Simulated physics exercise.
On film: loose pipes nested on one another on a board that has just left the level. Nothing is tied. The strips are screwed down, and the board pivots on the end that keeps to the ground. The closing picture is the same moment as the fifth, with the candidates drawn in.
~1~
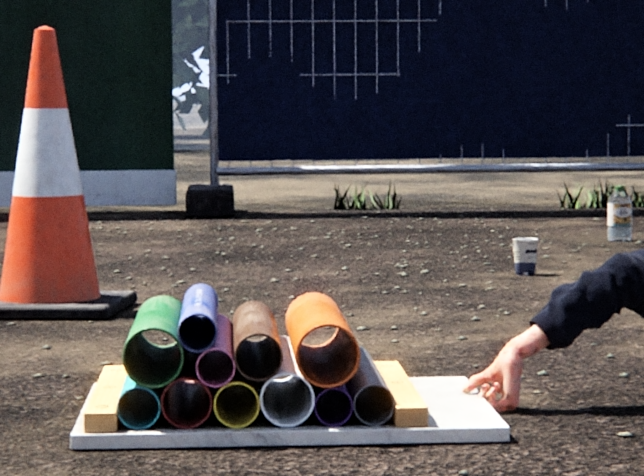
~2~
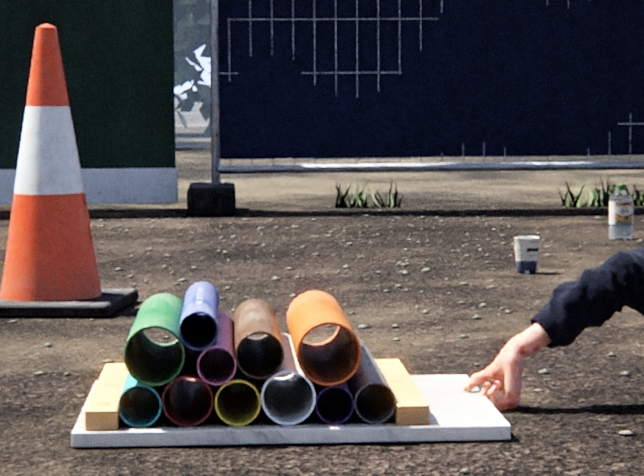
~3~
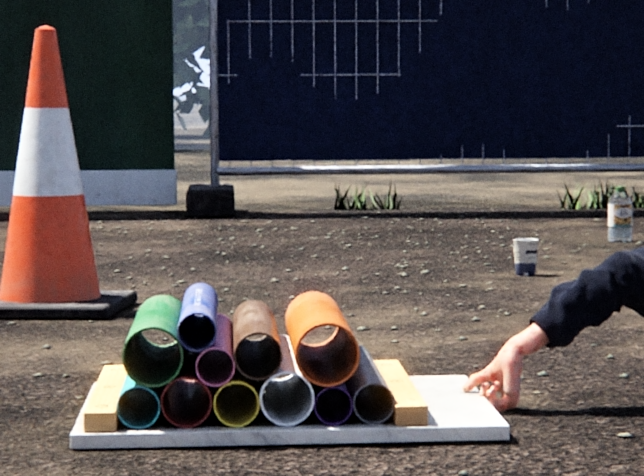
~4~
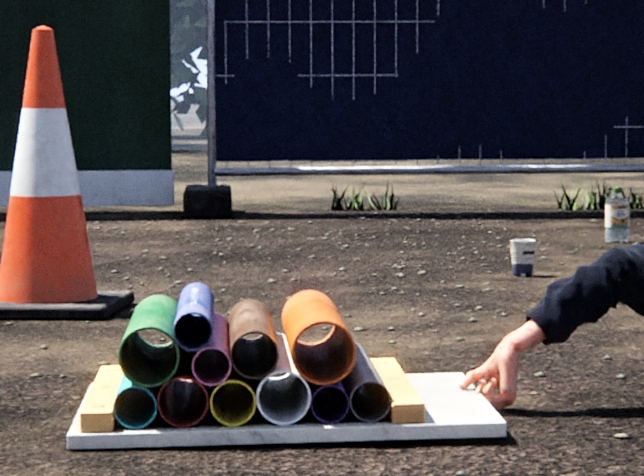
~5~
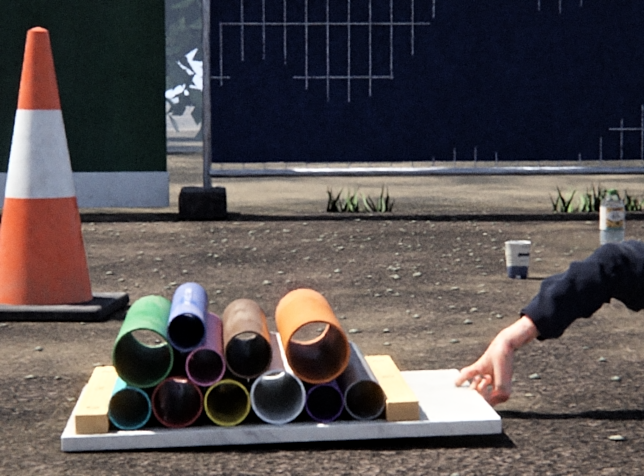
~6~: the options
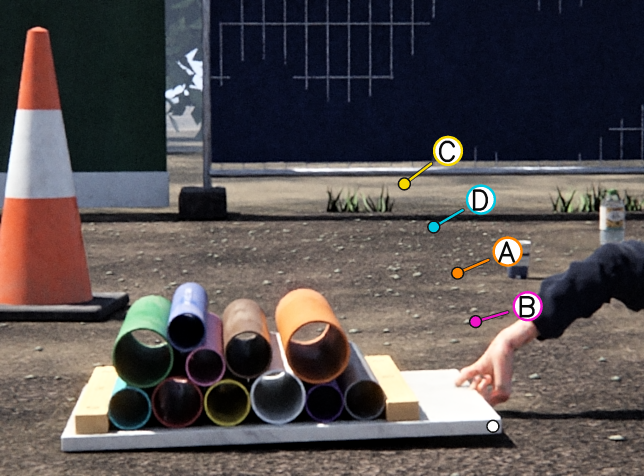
On a gritty yard beside a striped traffic cone, a hand at the right held the end of a pale board stacked with colourful pipes, and the whole view shifted slightly while the pipes stayed nested together.
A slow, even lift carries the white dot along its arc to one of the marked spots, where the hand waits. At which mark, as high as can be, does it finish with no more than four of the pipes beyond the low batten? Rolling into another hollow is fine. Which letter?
It can be raised to C.
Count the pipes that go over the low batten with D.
The count is four.
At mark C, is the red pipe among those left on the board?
Yes.
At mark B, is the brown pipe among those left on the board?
Yes, with B.
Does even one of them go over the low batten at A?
Yes.
On the marked copy, A at (457, 273); B at (476, 322); C at (404, 184); D at (434, 227); the white dot at (493, 427).
With C. Early on, board at 20°.
Further on, board at 37°.
At the end, board at 37°, four over the low batten (green, pink, brown, blue).
As for the rest, A two over the low batten (green, blue); B two over the low batten (green, blue); D four over the low batten (green, pink, brown, blue).
